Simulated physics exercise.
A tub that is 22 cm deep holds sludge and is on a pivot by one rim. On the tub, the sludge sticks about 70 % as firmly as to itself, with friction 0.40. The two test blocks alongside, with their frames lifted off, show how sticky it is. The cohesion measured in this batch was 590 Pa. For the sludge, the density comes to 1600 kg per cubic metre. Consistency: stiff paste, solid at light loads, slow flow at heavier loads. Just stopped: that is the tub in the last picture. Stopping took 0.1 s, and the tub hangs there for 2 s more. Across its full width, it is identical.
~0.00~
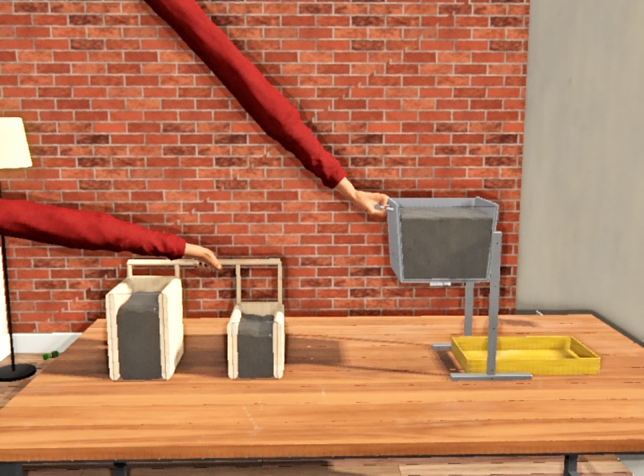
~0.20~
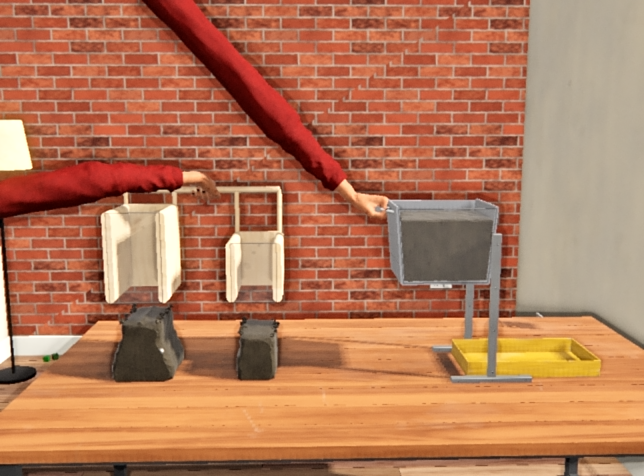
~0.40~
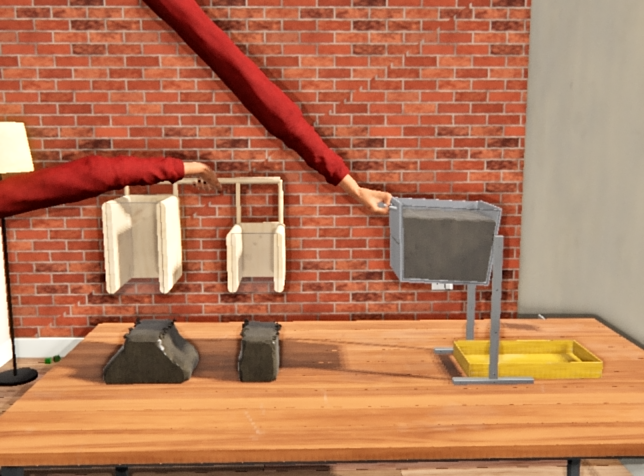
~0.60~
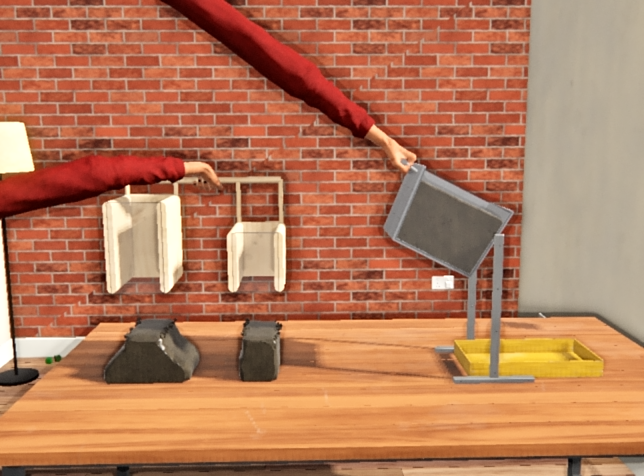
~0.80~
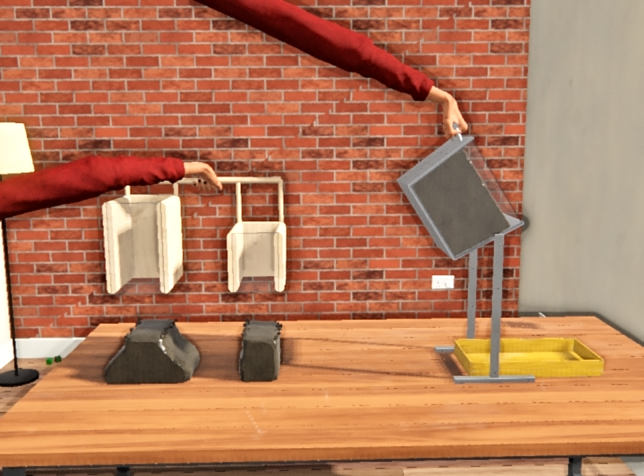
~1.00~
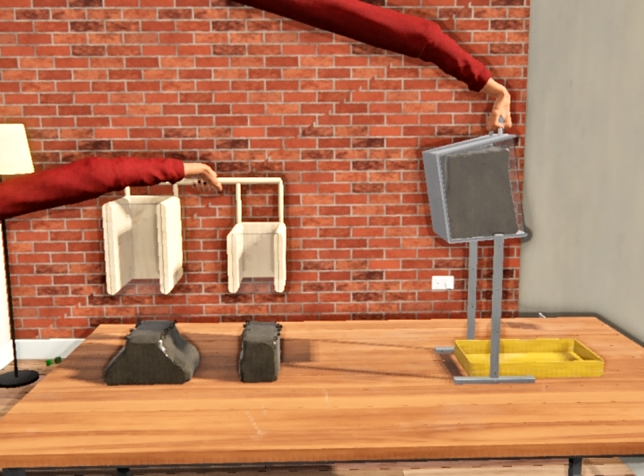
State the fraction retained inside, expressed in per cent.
Retained fraction: About 50 per cent.
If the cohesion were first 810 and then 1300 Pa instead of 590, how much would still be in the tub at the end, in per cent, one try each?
The answers, in order, are 60 % and 100 %.
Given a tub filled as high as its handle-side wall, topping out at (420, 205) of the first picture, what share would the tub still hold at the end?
Around 70 percent would still be in the tub at the end.
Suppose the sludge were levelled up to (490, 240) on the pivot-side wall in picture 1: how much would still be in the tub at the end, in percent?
That works out near 85 %.
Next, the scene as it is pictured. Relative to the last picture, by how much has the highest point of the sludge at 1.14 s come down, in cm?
Around 5 cm below its level in the last picture.
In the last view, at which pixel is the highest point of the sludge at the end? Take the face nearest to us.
Close to pixel (475, 196).
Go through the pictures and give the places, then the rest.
The first frame shows handle-side rim at (399, 206), tilt 0 degrees; crest of the sludge at (491, 217); block heights 22 cm, 14 cm (left to right).
The second frame shows handle-side rim at (400, 208), tilt 0 degrees; crest of the sludge at (491, 219); block heights 19 cm, 14 cm (left to right).
The third frame shows handle-side rim at (403, 205), tilt 3 degrees; crest of the sludge at (409, 217); block heights 15 cm, 14 cm (left to right).
The fourth frame shows handle-side rim at (426, 168), tilt 27 degrees; crest of the sludge at (426, 183); block heights 14 cm, 14 cm (left to right).
The fifth frame shows handle-side rim at (473, 140), tilt 58 degrees; crest of the sludge at (465, 152); block heights 14 cm, 14 cm (left to right).
The sixth frame shows handle-side rim at (514, 138), tilt 81 degrees; crest of the sludge at (504, 150); block heights 14 cm, 14 cm (left to right).
After 1.14 s, the tub is at 81 degrees and holds 89 %.
After 1.31 s, the tub is at 81 degrees and holds 63 %.
After 1.48 s, the tub is at 81 degrees and holds 51 %.
After 1.65 s, the tub is at 81 degrees and holds 50 %.
After 3.00 s, the tub is at 81 degrees and holds 50 %.
